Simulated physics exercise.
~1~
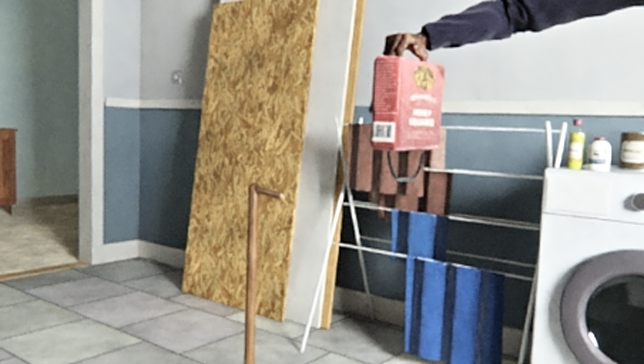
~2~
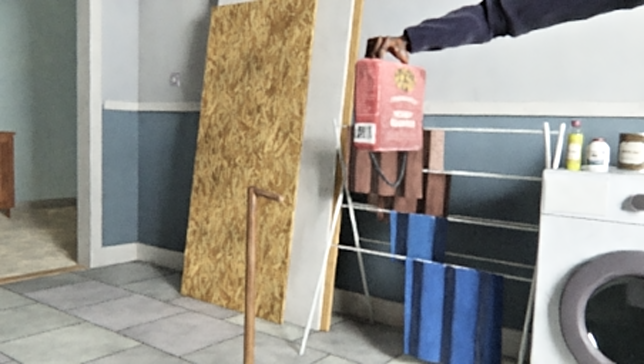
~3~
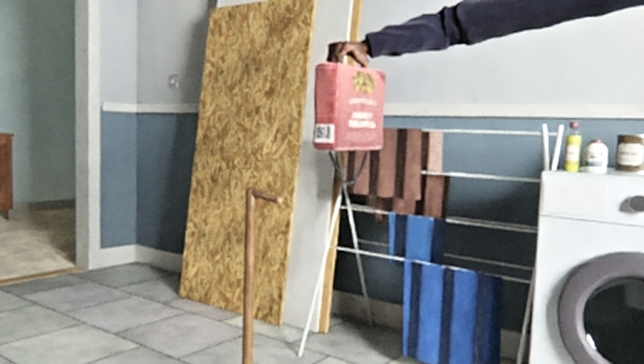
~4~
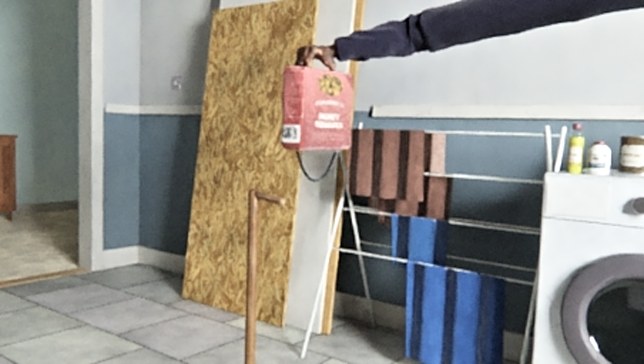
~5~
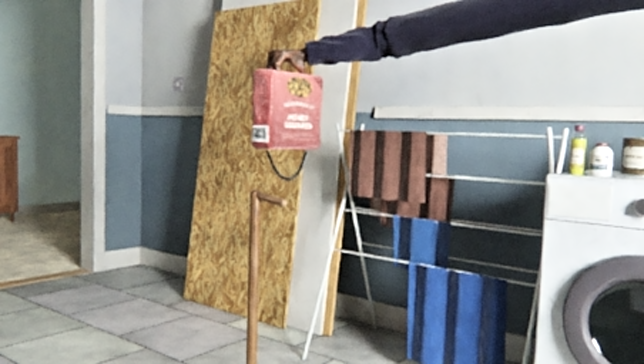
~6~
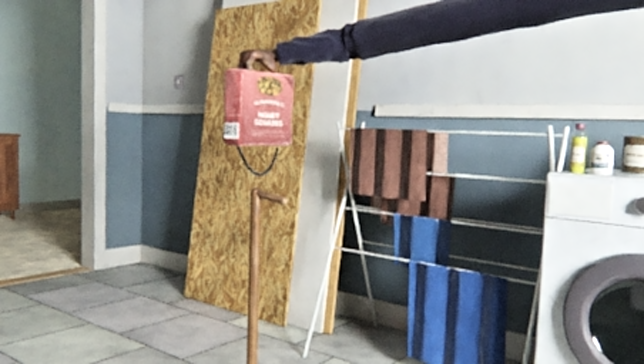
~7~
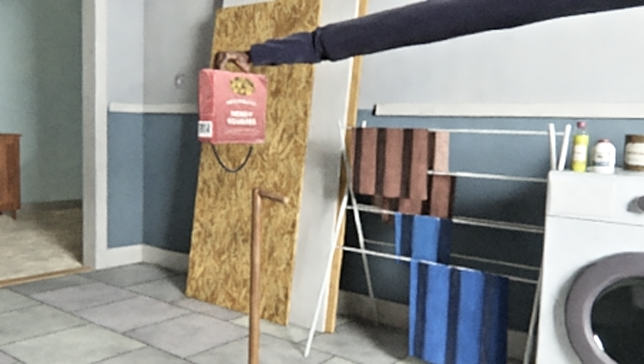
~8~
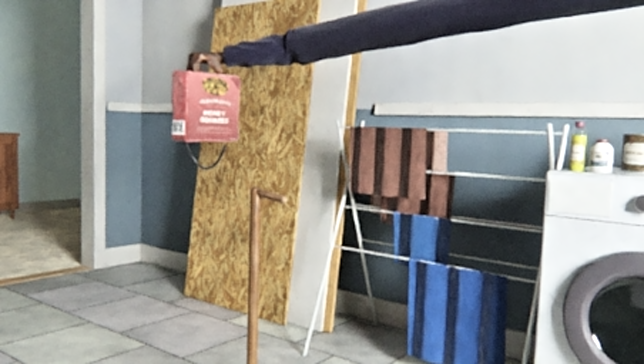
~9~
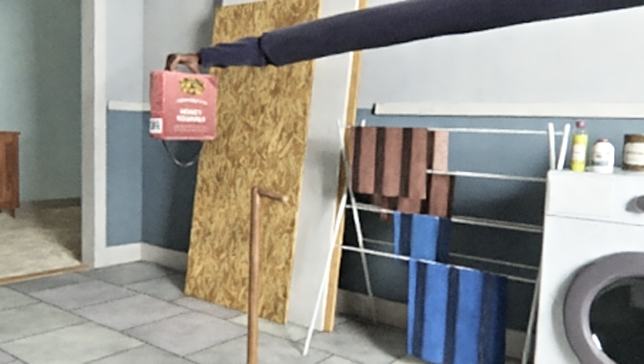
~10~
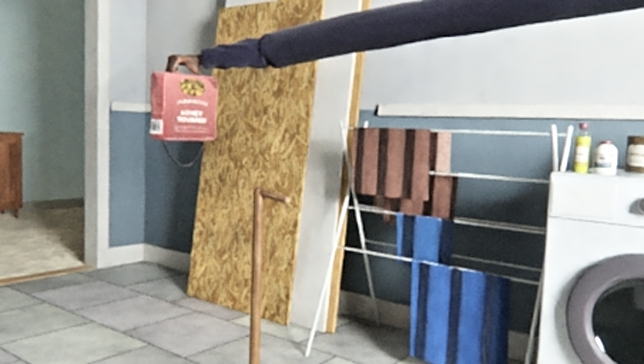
We see an outstretched arm carry a red bag with a dark cord loop hanging beneath it leftward above a wooden post with a sideways hook, past a drying rack and leaning boards, until the bag clears the post and stops, still held upright, to its left.
